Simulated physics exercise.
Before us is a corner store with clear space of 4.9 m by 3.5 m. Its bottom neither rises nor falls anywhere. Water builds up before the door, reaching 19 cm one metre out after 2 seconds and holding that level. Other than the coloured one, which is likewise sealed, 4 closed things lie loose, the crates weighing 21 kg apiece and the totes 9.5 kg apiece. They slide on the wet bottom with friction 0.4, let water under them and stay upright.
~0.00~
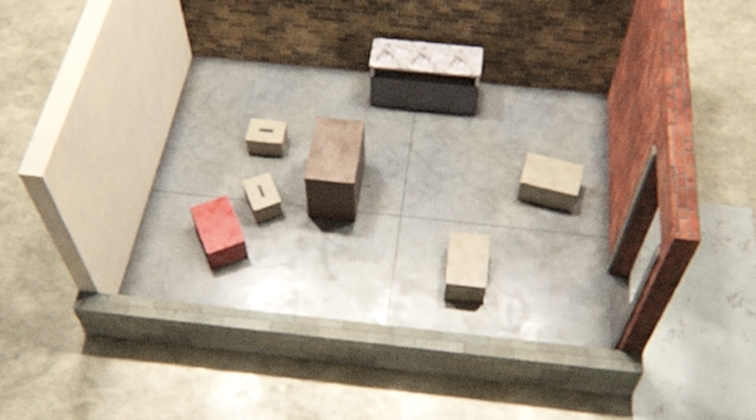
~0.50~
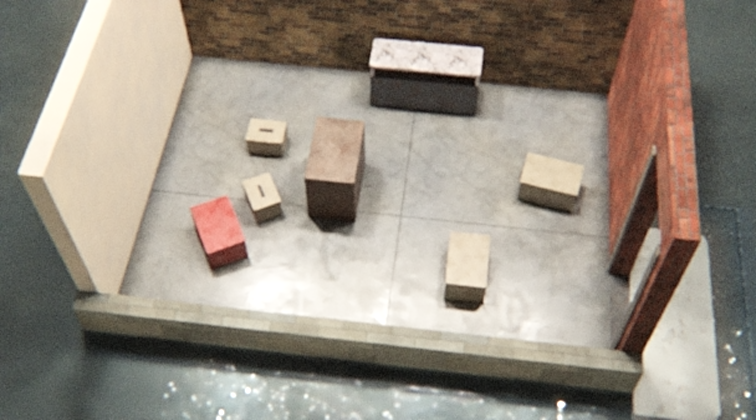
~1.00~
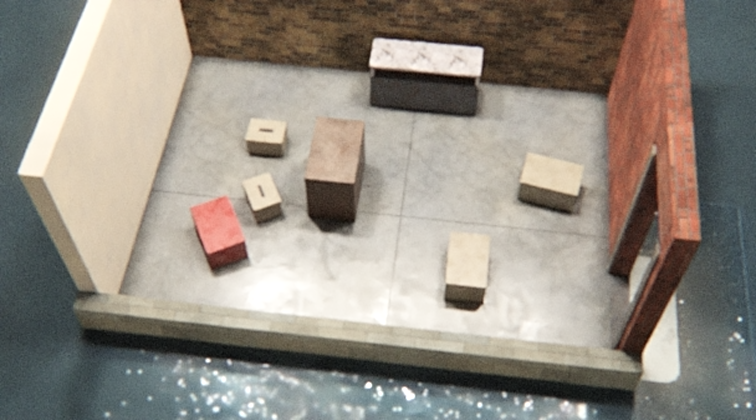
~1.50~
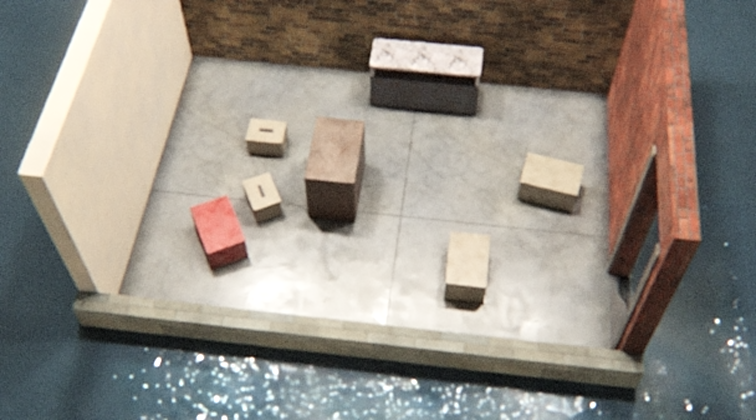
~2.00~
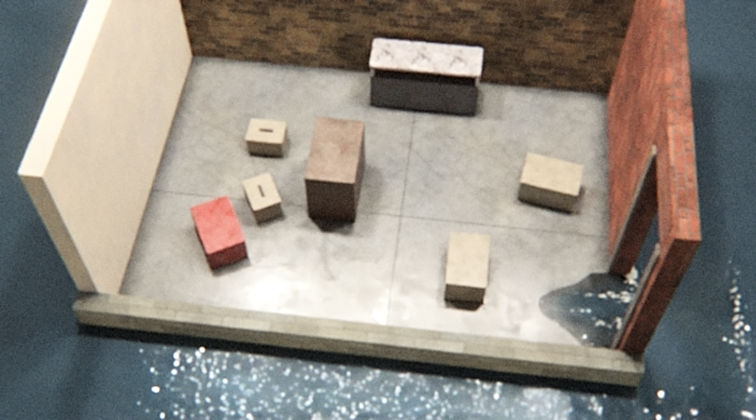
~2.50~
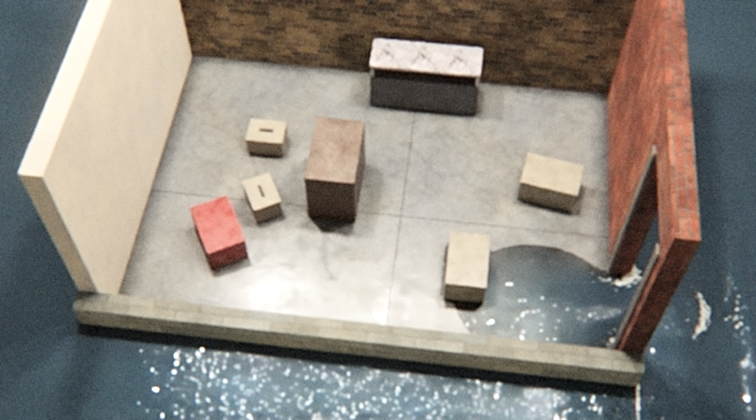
Dark water rose around a small open-topped room, then slipped in through the doorway on the right and spread across the floor to a pale box, while the red crate and other boxes stayed still.
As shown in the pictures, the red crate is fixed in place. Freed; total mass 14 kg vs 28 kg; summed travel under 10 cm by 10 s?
Higher only.
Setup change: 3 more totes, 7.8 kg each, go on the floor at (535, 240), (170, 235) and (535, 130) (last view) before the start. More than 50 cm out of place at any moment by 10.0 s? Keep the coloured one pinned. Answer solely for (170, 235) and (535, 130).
First one: Beyond the limit; second one: Inside the limit.
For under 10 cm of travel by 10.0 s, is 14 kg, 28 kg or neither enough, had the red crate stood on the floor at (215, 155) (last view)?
Well, must use the heavier.
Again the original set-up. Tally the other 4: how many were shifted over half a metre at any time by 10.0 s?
That comes to 1.
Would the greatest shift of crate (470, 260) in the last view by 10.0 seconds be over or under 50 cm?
Result: Threshold exceeded.
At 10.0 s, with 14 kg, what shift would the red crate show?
About 120 cm.
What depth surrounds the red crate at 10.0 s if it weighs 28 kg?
Depth: Approx. 6 cm.
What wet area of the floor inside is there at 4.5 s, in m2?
About 8.5 m2.
After 3.5 s the red crate would be 0 cm from its start with 14 kg and 0 cm from its start with 28 kg; 0 cm of water round it then.
After 4.5 s the red crate would be 0 cm from its start with 14 kg and 0 cm from its start with 28 kg; 2 cm of water round it then.
After 7.0 s the red crate would be 6 cm from its start with 14 kg and 0 cm from its start with 28 kg; 5 cm of water round it then.
After 10.0 s the red crate would be 123 cm from its start with 14 kg and 0 cm from its start with 28 kg; 6 cm of water round it then.
